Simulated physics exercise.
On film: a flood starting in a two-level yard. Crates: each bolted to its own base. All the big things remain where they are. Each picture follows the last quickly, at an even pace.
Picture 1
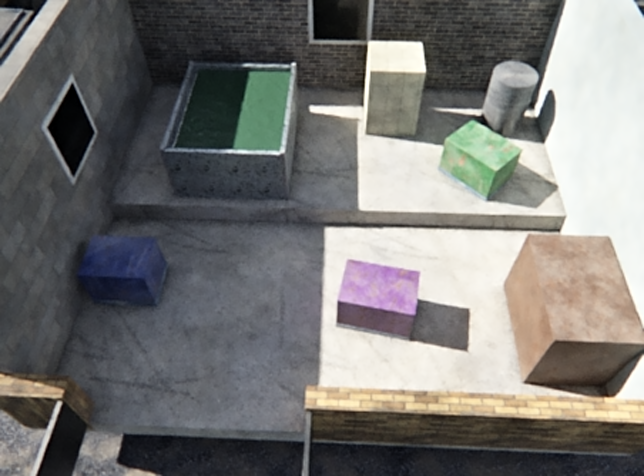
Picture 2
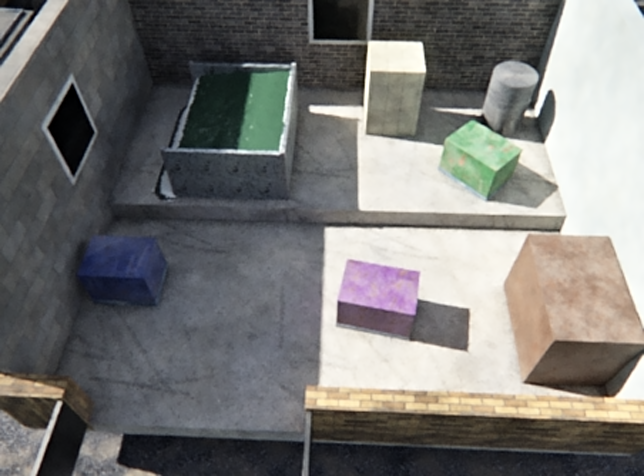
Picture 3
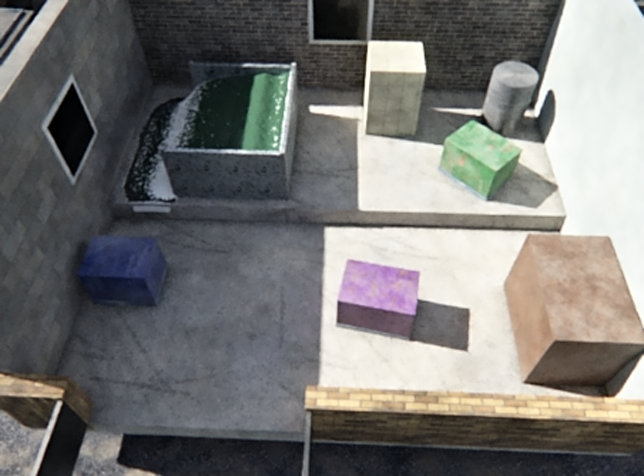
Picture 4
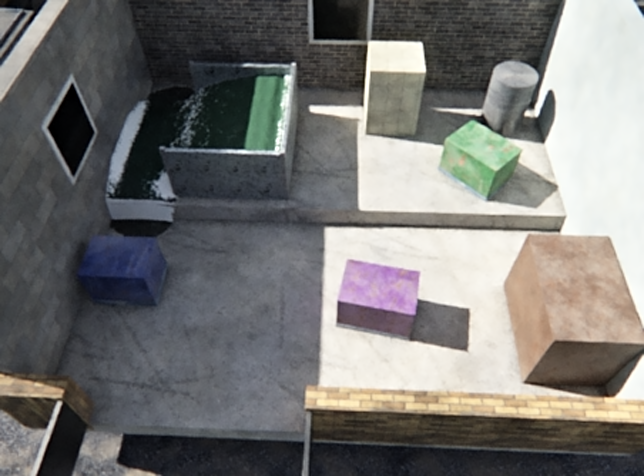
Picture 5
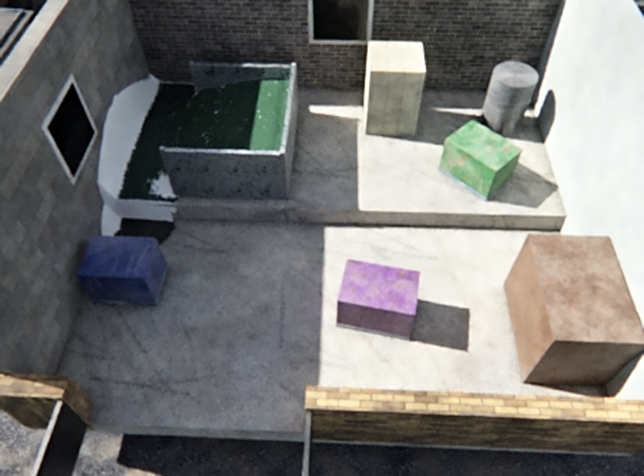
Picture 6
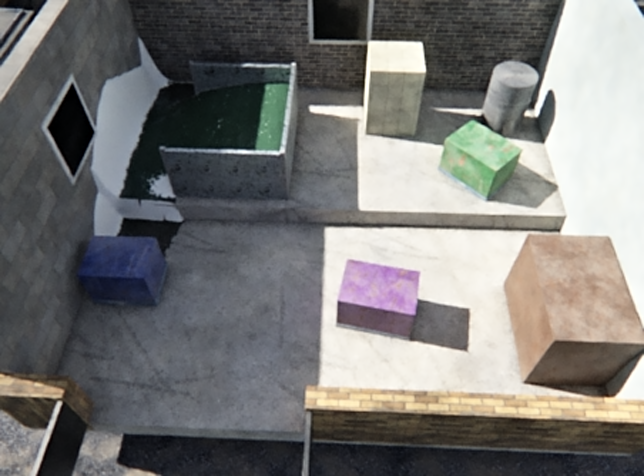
Walled two-level yard with scattered blocks, green water pouring from the open tank's left side, spreading and splashing up the left wall.
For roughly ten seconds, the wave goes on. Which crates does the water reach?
One by one: The blue crate is affected by the water. The purple crate is affected by the water. The green crate is affected by the water.
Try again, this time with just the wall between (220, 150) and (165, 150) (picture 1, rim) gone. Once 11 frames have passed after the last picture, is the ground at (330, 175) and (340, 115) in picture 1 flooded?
First spot unflooded, second spot unflooded.
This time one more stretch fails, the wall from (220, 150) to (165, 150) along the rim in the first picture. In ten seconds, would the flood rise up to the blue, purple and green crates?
In that case the blue crate is flooded, the purple crate is never flooded and the green crate is never flooded.
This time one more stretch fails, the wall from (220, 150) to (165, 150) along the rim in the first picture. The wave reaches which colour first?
It's the blue one.
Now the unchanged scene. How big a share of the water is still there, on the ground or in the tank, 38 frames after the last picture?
Result: Close to 94 %.
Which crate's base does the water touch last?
My guess: The crate marked green.
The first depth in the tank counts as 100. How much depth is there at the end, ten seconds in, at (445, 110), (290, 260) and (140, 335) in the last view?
Respectively near 2, 10 and 4 per cent.
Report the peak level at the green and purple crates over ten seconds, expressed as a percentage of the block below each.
About 170 % and 190 %.
A moment on, water covers 20 % of the floor; the blue crate water round its plinth, the purple crate not reached, the green crate not reached.
Next, water covers 40 % of the floor; the blue crate water round its plinth, the purple crate water round its plinth, the green crate not reached.
Then, water covers 70 % of the floor; the blue crate water round its plinth, the purple crate water round its plinth, the green crate water round its plinth.
Later, water covers 85 % of the floor; the blue crate water round its plinth, the purple crate water round its plinth, the green crate water round its plinth.
In the end, water covers 95 % of the floor; the blue crate was topped, the purple crate was topped, the green crate was topped.
